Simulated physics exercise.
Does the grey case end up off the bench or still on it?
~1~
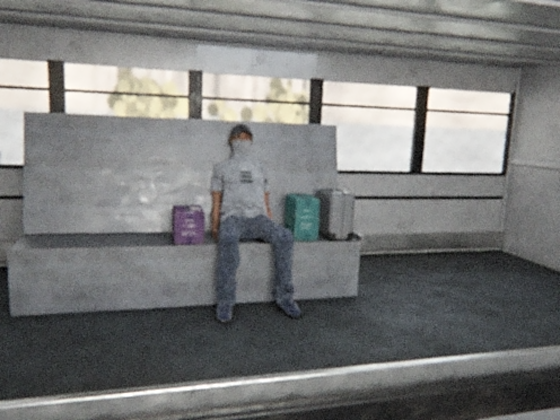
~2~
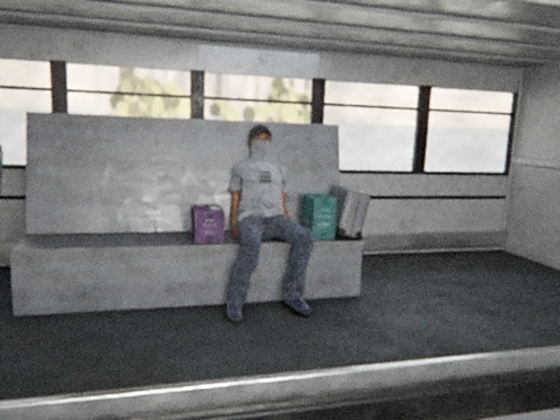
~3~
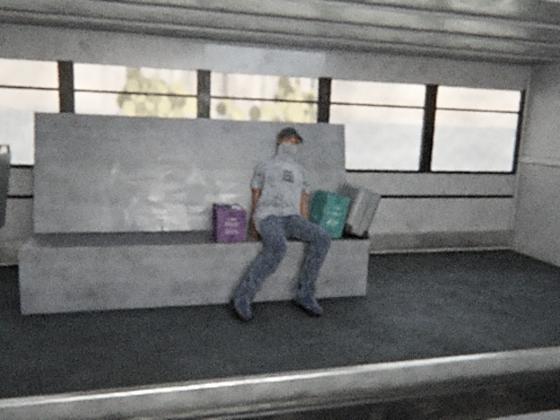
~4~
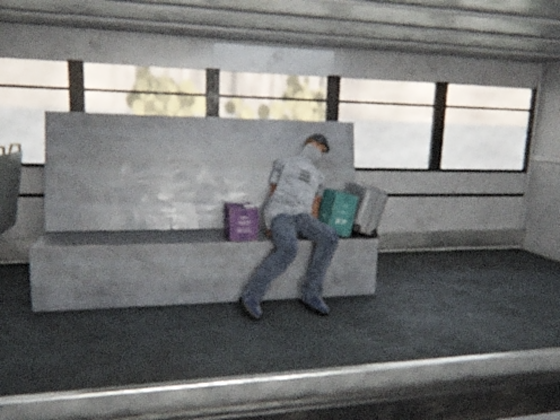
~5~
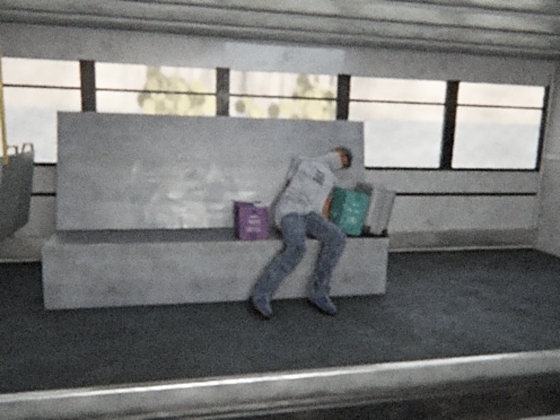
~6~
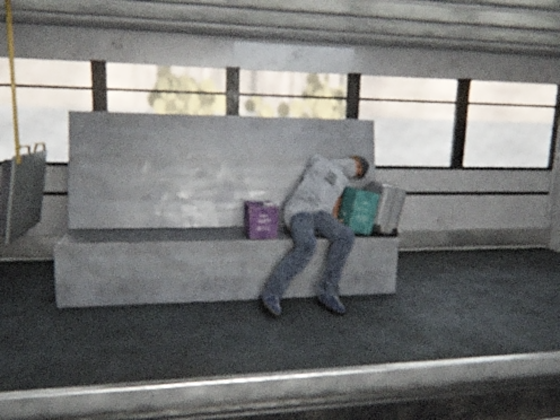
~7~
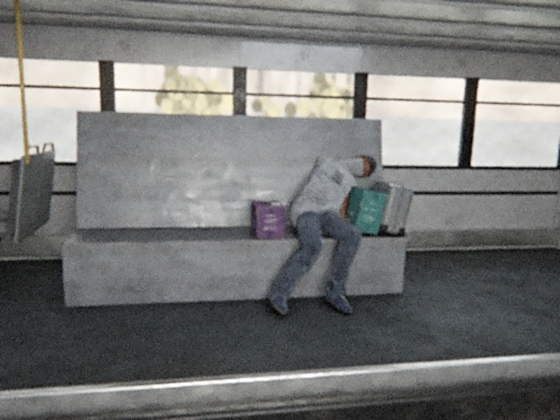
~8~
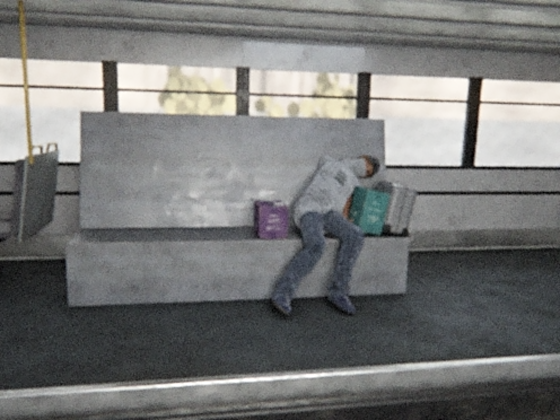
The grey case stays on the bench, leaning slightly beside the teal bag.
